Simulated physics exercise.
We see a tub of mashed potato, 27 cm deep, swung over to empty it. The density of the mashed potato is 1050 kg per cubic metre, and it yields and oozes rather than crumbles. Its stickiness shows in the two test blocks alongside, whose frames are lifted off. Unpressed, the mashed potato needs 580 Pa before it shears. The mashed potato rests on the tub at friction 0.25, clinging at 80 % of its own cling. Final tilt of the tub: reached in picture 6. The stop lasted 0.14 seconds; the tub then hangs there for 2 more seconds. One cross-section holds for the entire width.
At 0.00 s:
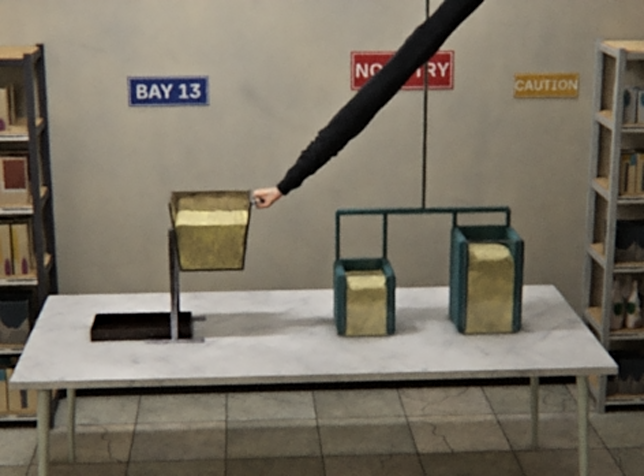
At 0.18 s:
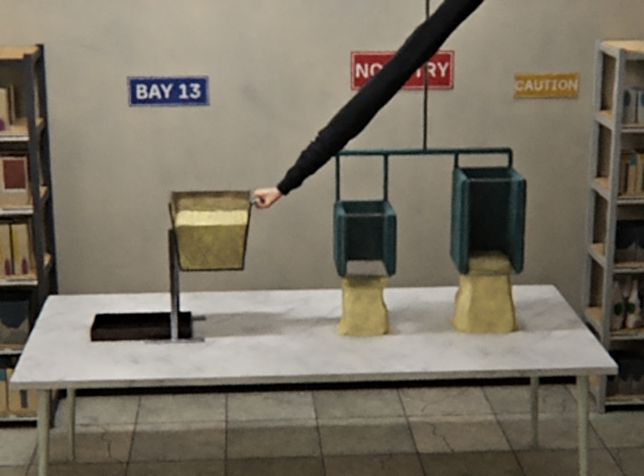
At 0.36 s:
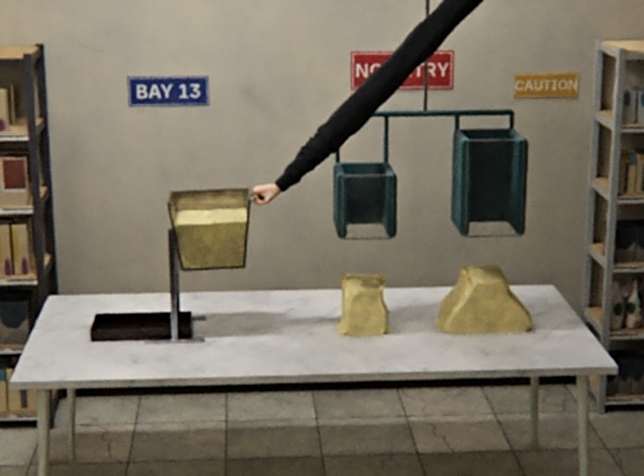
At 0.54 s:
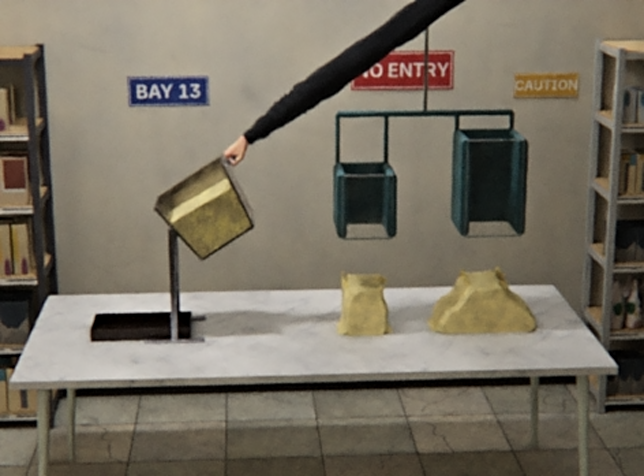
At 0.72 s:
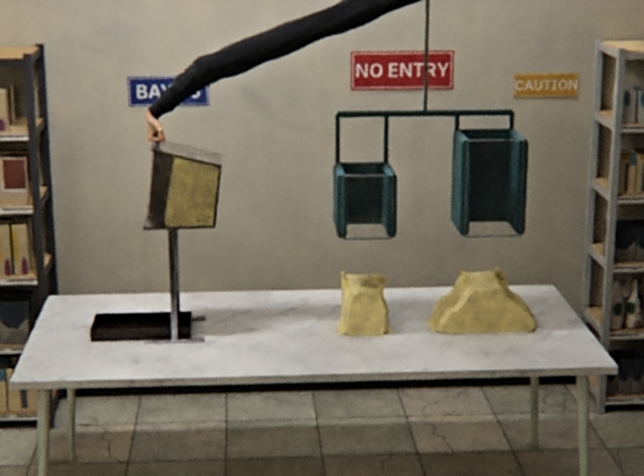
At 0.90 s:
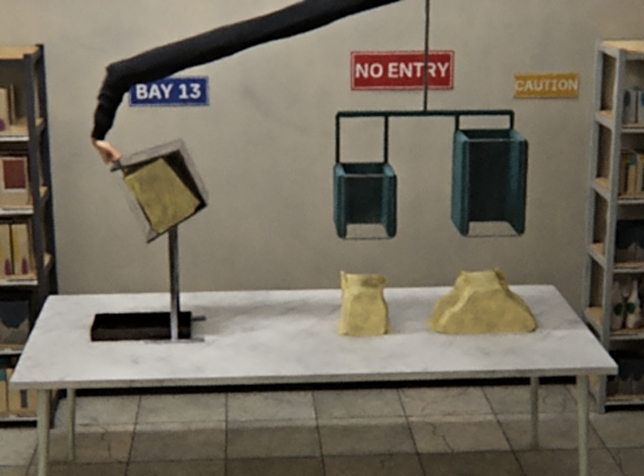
Two yellow blocks slump as green molds lift away, then a hand tilts a tub leftward.
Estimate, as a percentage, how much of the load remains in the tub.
I would say about 0 per cent remains in the tub.
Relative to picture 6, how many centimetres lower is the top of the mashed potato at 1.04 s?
Around 13 cm below its level in the last picture.
After 1.04 s, the tub is at 114 degrees and holds 55 %.
After 1.21 s, the tub is at 114 degrees and holds 0 %.
After 1.38 s, the tub is at 114 degrees and holds 0 %.
After 1.55 s, the tub is at 114 degrees and holds 0 %.
After 2.90 s, at the end, the tub is at 114 degrees and holds 0 %.
